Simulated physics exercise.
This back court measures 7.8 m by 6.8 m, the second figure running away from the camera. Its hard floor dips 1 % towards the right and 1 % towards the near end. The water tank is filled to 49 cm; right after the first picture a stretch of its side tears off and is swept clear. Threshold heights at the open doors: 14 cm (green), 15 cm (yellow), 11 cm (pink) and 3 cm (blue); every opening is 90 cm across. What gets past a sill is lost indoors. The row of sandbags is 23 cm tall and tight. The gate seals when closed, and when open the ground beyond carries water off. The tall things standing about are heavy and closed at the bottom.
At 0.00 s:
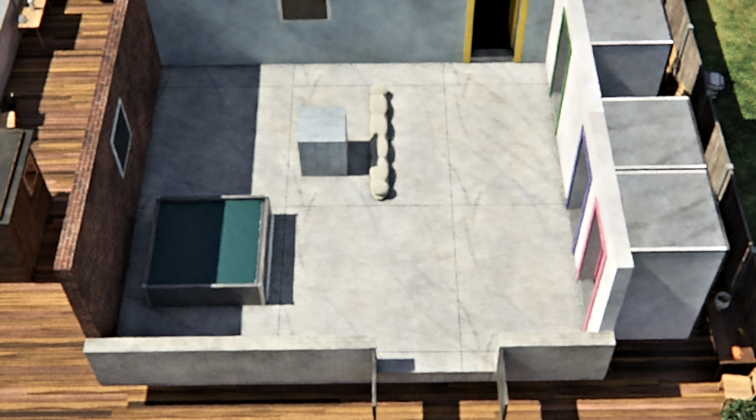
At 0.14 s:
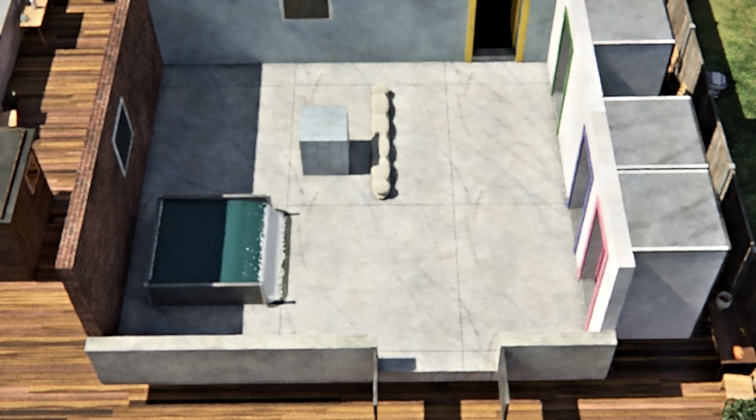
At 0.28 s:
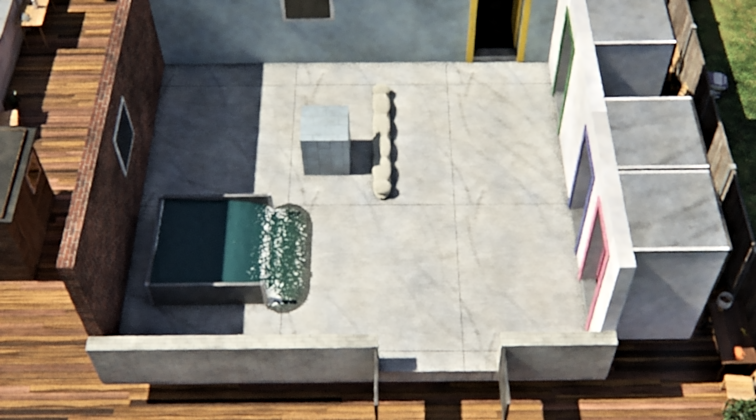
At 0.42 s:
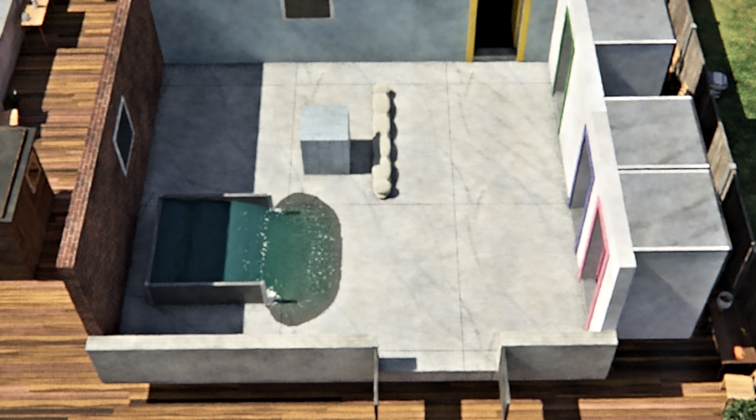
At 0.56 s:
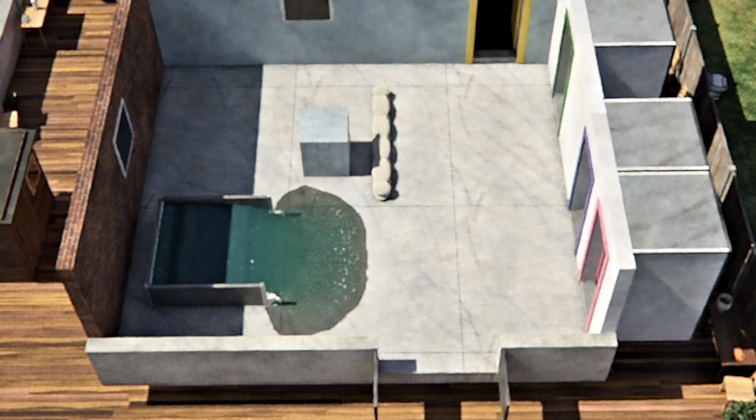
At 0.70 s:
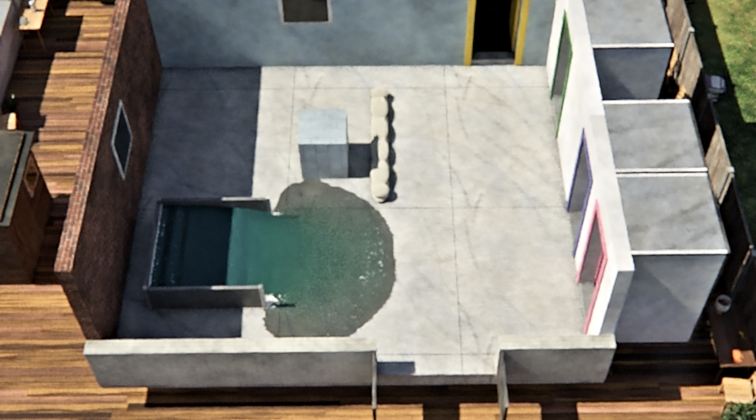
At the start, a dark green tank of still water stands on a pale walled court, near a grey block and a lumpy pale row. Its right side gives way and foaming water pours onto the floor, then the dark pool spreads steadily rightward in a widening rounded patch as the tank's level drops slightly.
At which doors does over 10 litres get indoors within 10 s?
Within that time: At the green door it does not reach the limit; at the yellow door it keeps below the limit; at the pink door it goes over the limit; at the blue door it goes over the limit.
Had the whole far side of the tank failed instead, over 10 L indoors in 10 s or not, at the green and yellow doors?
Against that limit: Green not over, yellow not over.
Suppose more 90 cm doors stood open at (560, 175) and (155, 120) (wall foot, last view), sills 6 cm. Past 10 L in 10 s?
In that order: Past it, under.
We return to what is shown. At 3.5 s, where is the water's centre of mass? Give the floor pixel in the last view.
Around (392, 257).
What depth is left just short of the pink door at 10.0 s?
Roughly 5.5 cm deep.
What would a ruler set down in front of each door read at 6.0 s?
In cm: Green 3, yellow 4, pink 9, blue 9.
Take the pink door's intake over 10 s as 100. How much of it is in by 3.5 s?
Some 45 per cent by then.
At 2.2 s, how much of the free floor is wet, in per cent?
About 40 per cent.
After 1.4 s water covers 25 % of the floor and is deepest (21 cm) near (274, 287); green door not reached, yellow door not reached, pink door not reached, blue door not reached.
After 2.2 s water covers 40 % of the floor and is deepest (17 cm) near (369, 195); green door not reached, yellow door not reached, pink door 11 cm at the sill, 0 L in, blue door 6 cm at the sill, 2 L in.
After 3.5 s water covers 45 % of the floor and is deepest (24 cm) near (557, 360); green door 2 cm at the sill, 0 L in, yellow door not reached, pink door 19 cm at the sill, 23 L in, blue door 15 cm at the sill, 84 L in.
After 6.0 s water covers 50 % of the floor and is deepest (10 cm) near (580, 360); green door 3 cm at the sill, 0 L in, yellow door 4 cm at the sill, 0 L in, pink door 9 cm at the sill, 49 L in, blue door 9 cm at the sill, 192 L in.
After 10.0 s water covers 55 % of the floor and is deepest (6 cm) near (580, 360); green door 4 cm at the sill, 0 L in, yellow door 4 cm at the sill, 0 L in, pink door 6 cm at the sill, 49 L in, blue door 5 cm at the sill, 236 L in.
